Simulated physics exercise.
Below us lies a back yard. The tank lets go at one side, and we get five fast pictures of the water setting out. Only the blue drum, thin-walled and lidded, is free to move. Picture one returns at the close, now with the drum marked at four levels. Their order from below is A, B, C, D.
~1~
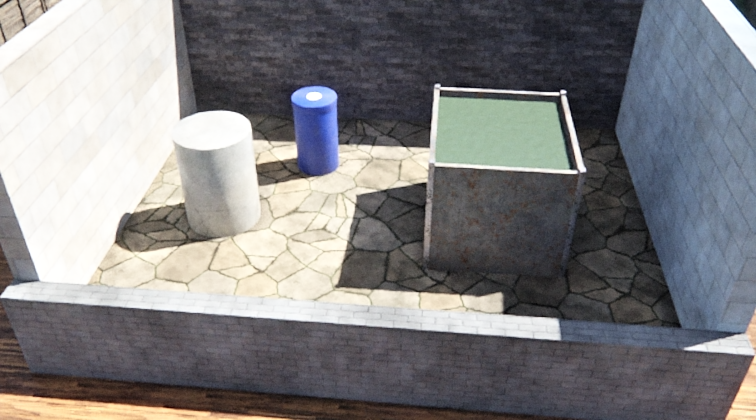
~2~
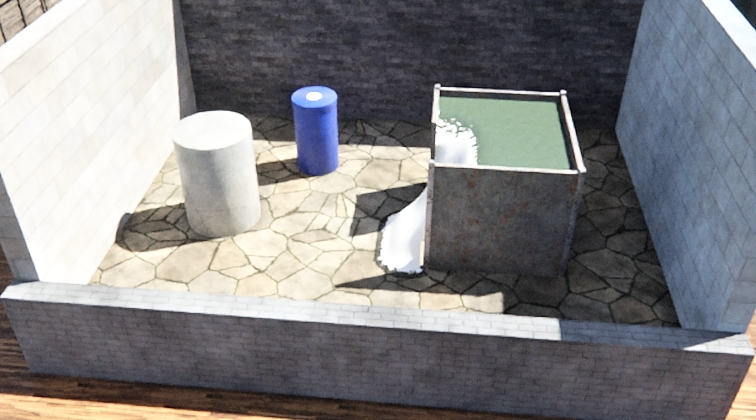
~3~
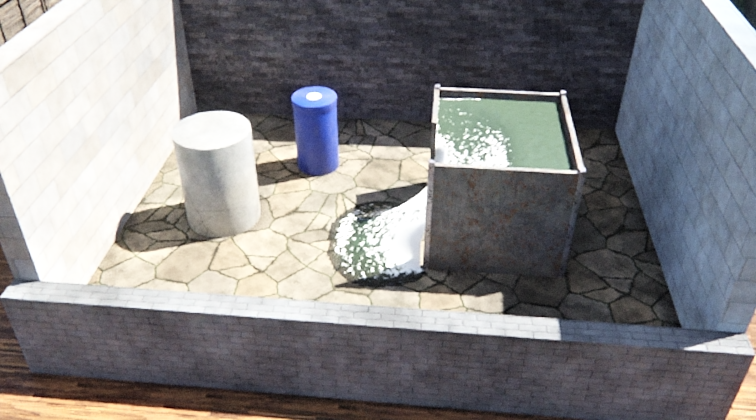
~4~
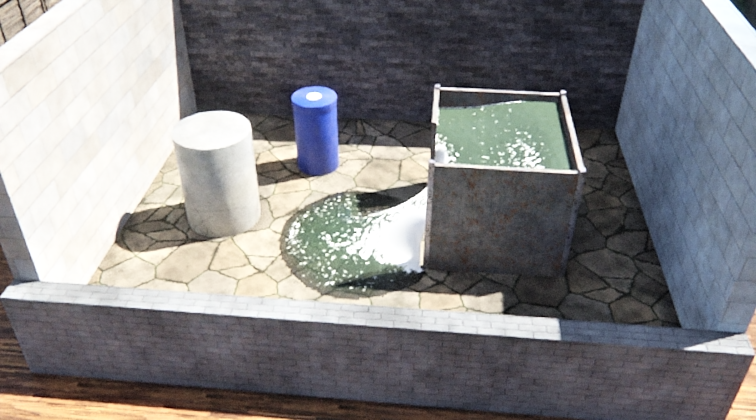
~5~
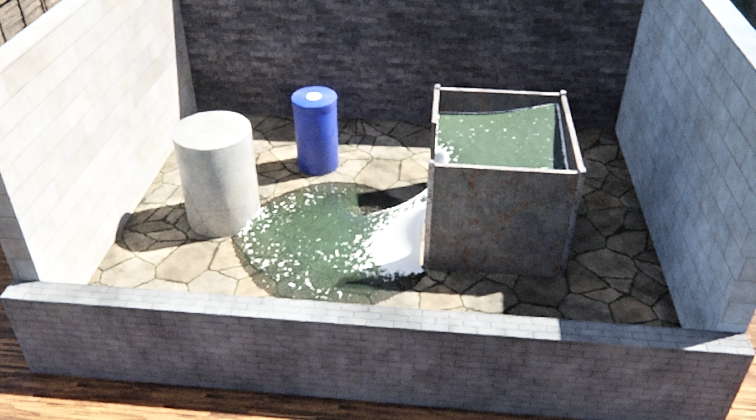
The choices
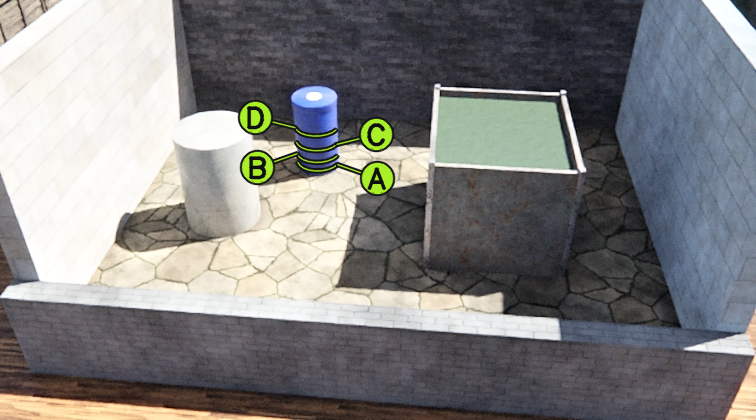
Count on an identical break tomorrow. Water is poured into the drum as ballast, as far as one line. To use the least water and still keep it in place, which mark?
B.
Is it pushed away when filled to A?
Yes, it does.
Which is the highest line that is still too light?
Here it is line A.
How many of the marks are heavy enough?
Three of them.
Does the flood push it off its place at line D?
No, not at all.
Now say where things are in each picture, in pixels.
Lid of the blue drum at (315, 97); tank full, its middle at (502, 133).
Water covers 2 % of the ground and is seen nearest the drum at (404, 213).
Water covers 5 % of the ground and is seen nearest the drum at (357, 209).
Water covers 10 % of the ground and is seen nearest the drum at (331, 198).
Lid of the blue drum at (315, 97); water covers 15 % of the ground and is seen nearest the drum at (312, 188).
On the marked copy, A at (315, 170); B at (314, 162); C at (314, 150); D at (313, 136); from the bottom up A, B, C, D.
With A, it is pushed about its own width away.
With B, it does not move.
With C, it does not move.
With D, it does not move.
